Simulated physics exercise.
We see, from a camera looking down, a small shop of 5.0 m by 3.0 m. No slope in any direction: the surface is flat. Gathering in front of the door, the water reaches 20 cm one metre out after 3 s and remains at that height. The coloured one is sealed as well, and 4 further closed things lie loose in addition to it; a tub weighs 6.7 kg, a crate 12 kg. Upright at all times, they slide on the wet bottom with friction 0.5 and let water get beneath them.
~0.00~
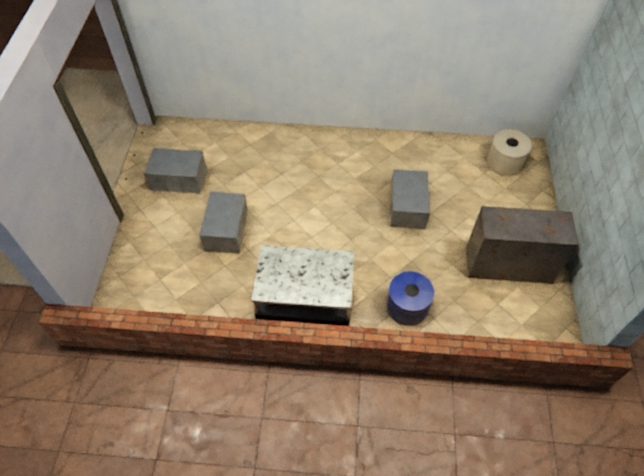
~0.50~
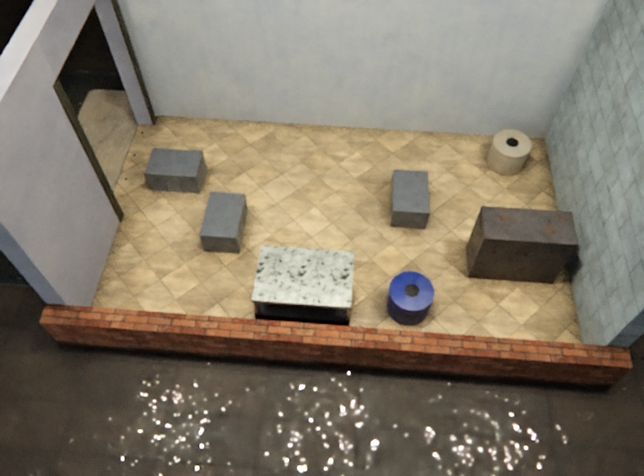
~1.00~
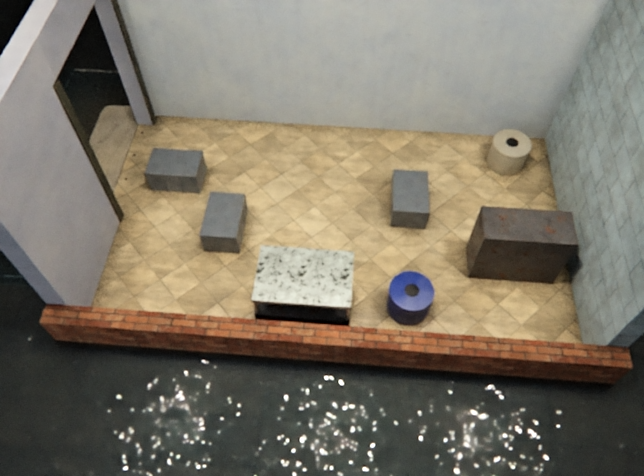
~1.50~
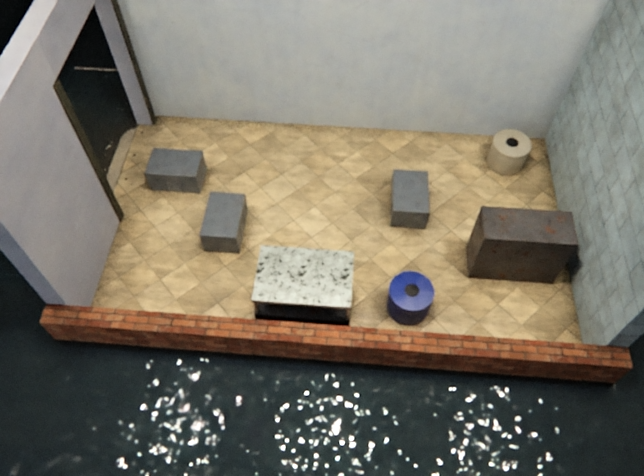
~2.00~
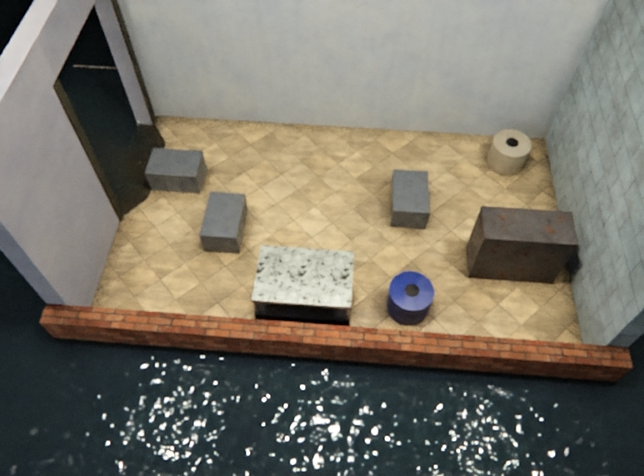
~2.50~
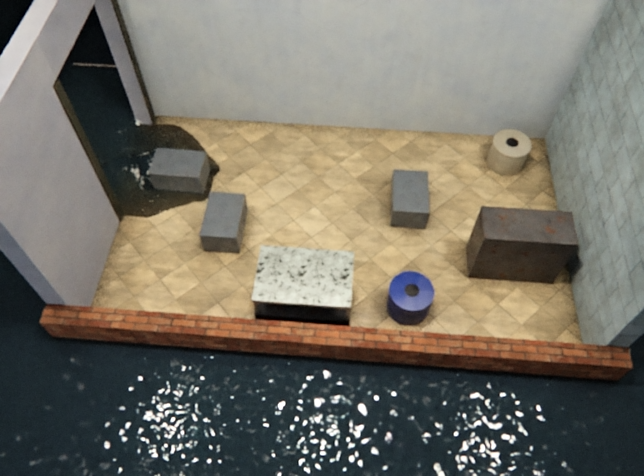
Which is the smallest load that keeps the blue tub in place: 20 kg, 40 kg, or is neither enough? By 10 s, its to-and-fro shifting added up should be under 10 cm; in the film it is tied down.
20 kg is enough.
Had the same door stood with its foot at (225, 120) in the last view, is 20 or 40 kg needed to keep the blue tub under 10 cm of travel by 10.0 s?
Okay, so the light mass does it.
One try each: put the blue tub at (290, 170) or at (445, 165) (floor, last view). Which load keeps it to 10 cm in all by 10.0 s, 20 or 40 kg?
For the first spot only the heavier suffices, for the second only the heavier suffices.
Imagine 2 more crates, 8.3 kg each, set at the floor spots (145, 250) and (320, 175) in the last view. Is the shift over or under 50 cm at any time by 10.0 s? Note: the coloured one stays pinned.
The first comes out below the threshold, the second above the threshold.
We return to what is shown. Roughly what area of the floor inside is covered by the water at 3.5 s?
Wet: Near 3.5 m2.
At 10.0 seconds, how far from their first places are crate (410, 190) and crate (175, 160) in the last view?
They've ended up 120 cm and 400 cm away, in that order.
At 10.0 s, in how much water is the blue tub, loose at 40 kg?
Something like 11 centimetres.
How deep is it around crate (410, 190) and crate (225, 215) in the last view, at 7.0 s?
First roughly 8 cm, second roughly 6 cm.
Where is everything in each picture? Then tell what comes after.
The blue tub at (412, 291), on the bottom; 0.0 m2 under water; 0 of 5 have shifted, in the first picture.
The blue tub at (412, 291), on the bottom; 0.0 m2 under water; 0 of 5 have shifted, in the second picture.
The blue tub at (412, 291) rests on the ground; water covers 0.0 m2; 0 of 5 have shifted, in the third picture.
The blue tub at (412, 291), on the bottom; water covers 0.0 m2; 0 of 5 have shifted, in the fourth picture.
The blue tub at (412, 291), on the bottom; water covers 0.2 m2; 0 of 5 have shifted, in the fifth picture.
The blue tub at (412, 291) rests on the ground; water covers 0.8 m2; 0 of 5 have shifted, in the sixth picture.
After 3.5 s the blue tub would be 0 cm from its start with 20 kg and 0 cm from its start with 40 kg; 0 cm of water round it then.
After 4.5 s the blue tub would be 0 cm from its start with 20 kg and 0 cm from its start with 40 kg; 0 cm of water round it then.
After 7.0 s the blue tub would be 1 cm from its start with 20 kg and 0 cm from its start with 40 kg; 3 cm of water round it then.
After 10.0 s the blue tub would be 1 cm from its start with 20 kg and 0 cm from its start with 40 kg; 11 cm of water round it then.
